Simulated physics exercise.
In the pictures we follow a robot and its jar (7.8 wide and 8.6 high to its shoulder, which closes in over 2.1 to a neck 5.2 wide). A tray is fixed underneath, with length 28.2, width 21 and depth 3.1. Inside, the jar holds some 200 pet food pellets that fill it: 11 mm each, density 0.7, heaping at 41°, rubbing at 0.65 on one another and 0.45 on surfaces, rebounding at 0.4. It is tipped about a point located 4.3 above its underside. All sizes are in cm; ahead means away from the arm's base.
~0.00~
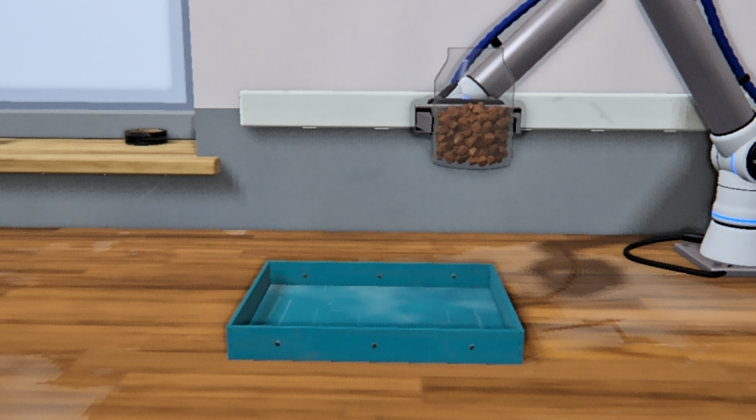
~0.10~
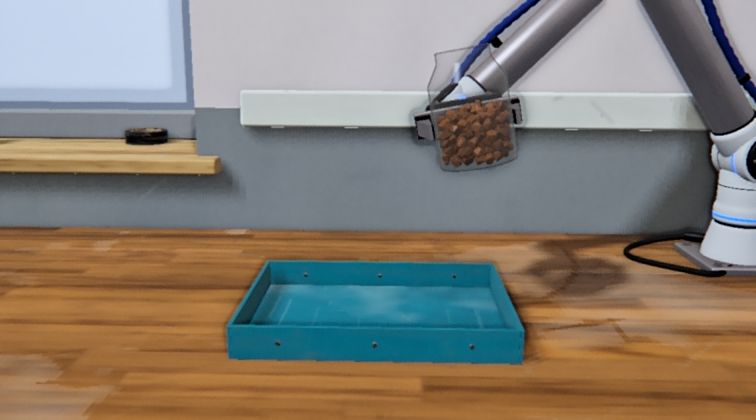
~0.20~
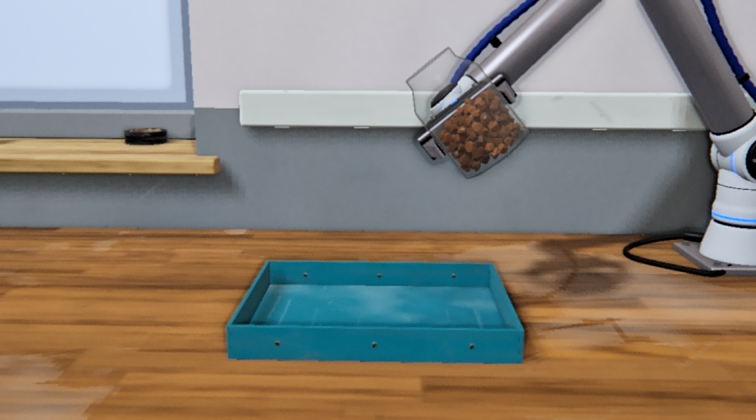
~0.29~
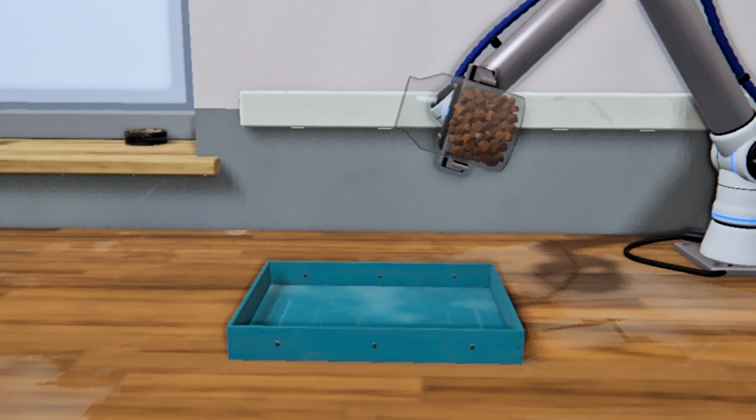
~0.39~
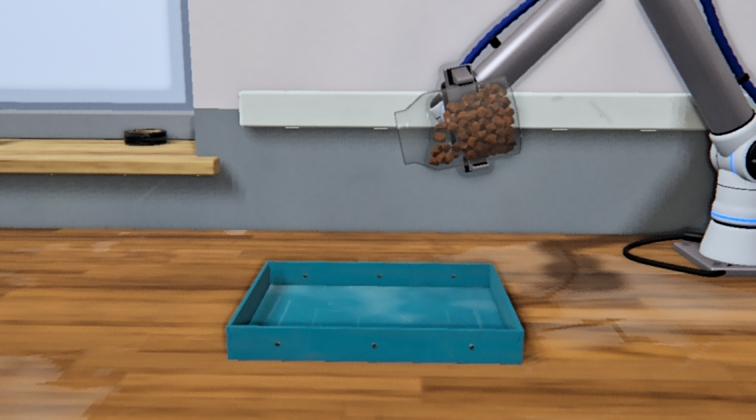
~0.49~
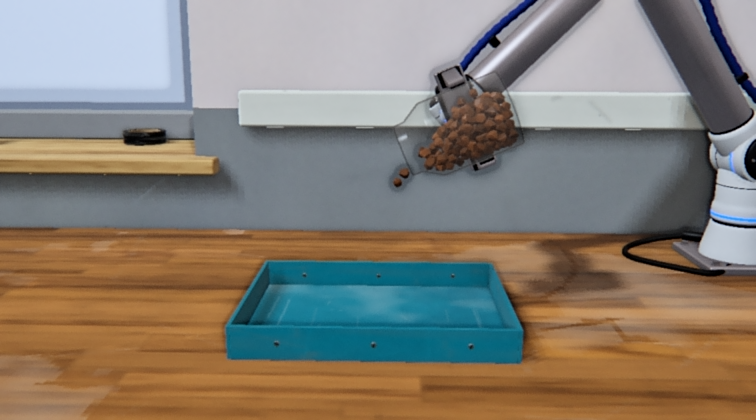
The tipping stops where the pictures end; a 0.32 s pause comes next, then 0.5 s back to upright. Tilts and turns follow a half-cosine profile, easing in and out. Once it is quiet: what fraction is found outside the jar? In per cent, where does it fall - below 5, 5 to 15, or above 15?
It falls from 5 to 15 per cent.
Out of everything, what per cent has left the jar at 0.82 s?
Roughly 10 per cent of the load is no longer in the jar.
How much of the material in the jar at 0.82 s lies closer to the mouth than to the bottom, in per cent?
Roughly 55 per cent.
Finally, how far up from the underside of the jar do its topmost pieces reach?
The topmost pieces end up roughly 7.5 cm above the jar's underside.
After 0.82 s, tipped 113°, highest piece 25 above the table; 182 in the jar, 14 in the tray, 1 in flight or on a rim.
After 1.15 s, tipped 27°, highest piece 28 above the table; 179 in the jar, 18 in the tray.
After 1.51 s, upright, highest piece 26 above the table; 179 in the jar, 18 in the tray.
After 2.21 s, upright, highest piece 26 above the table; 179 in the jar, 18 in the tray.
In the end, 179 in the jar, 18 in the tray. That is 9 % outside the jar.
